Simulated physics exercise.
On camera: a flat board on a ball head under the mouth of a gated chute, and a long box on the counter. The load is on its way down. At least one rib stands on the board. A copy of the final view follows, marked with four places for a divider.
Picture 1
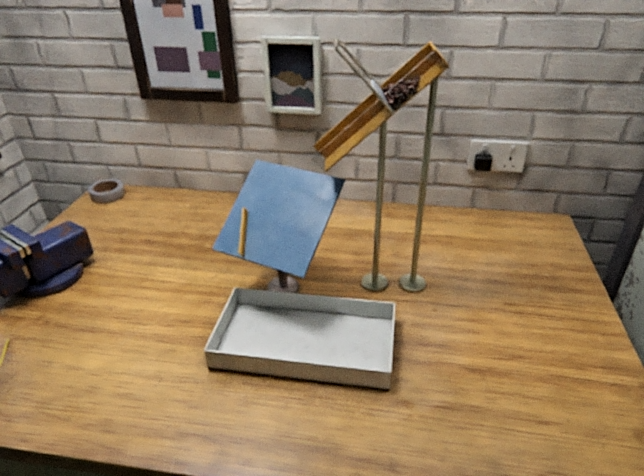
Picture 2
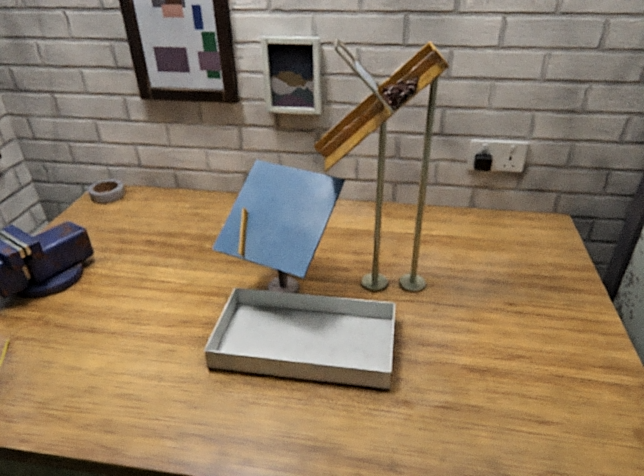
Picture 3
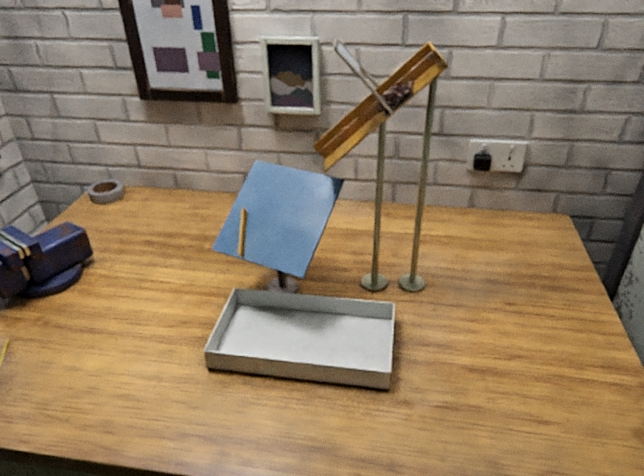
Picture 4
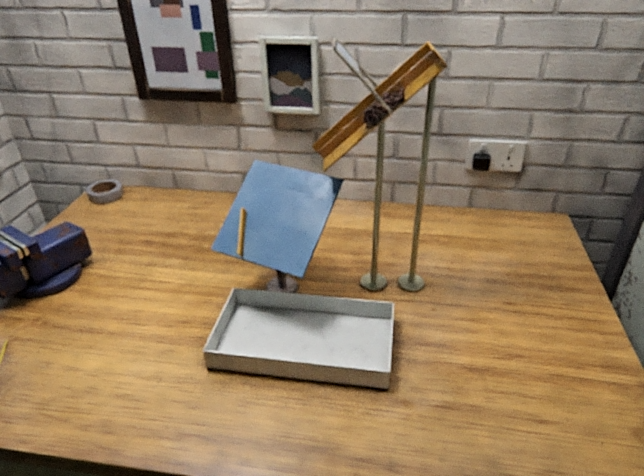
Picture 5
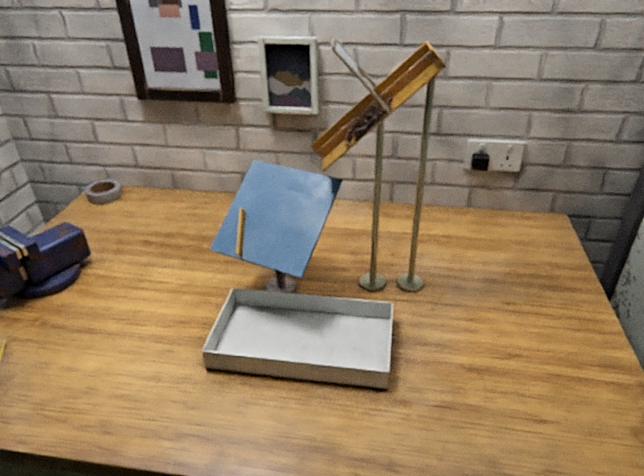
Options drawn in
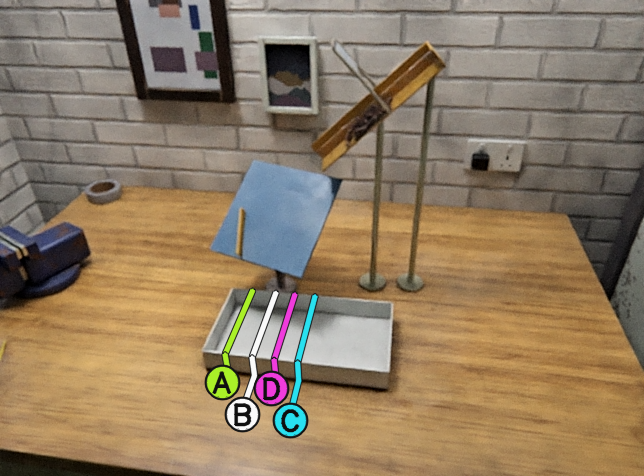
The footage shows a tilted blue board with a thin rib above an open, empty box on a wooden counter, while a cluster of small dark pieces slides down and leftward along a sloping wooden chute, passing its gate.
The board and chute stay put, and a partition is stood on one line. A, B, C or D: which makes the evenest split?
A works best here.
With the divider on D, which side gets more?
More lands on the left.
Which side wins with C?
The left side.
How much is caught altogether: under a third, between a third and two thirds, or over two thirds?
It is over two thirds.
On the marked copy, line A crosses the front rim at (225, 353); line B crosses the front rim at (252, 356); line C crosses the front rim at (297, 361); line D crosses the front rim at (274, 359).
With A, of what is caught, about half on the left of the divider, about half on the right.
With B, of what is caught, nearly all on the left of the divider, a stray few on the right.
With C, of what is caught, all on the left of the divider, none on the right.
With D, of what is caught, all on the left of the divider, none on the right.
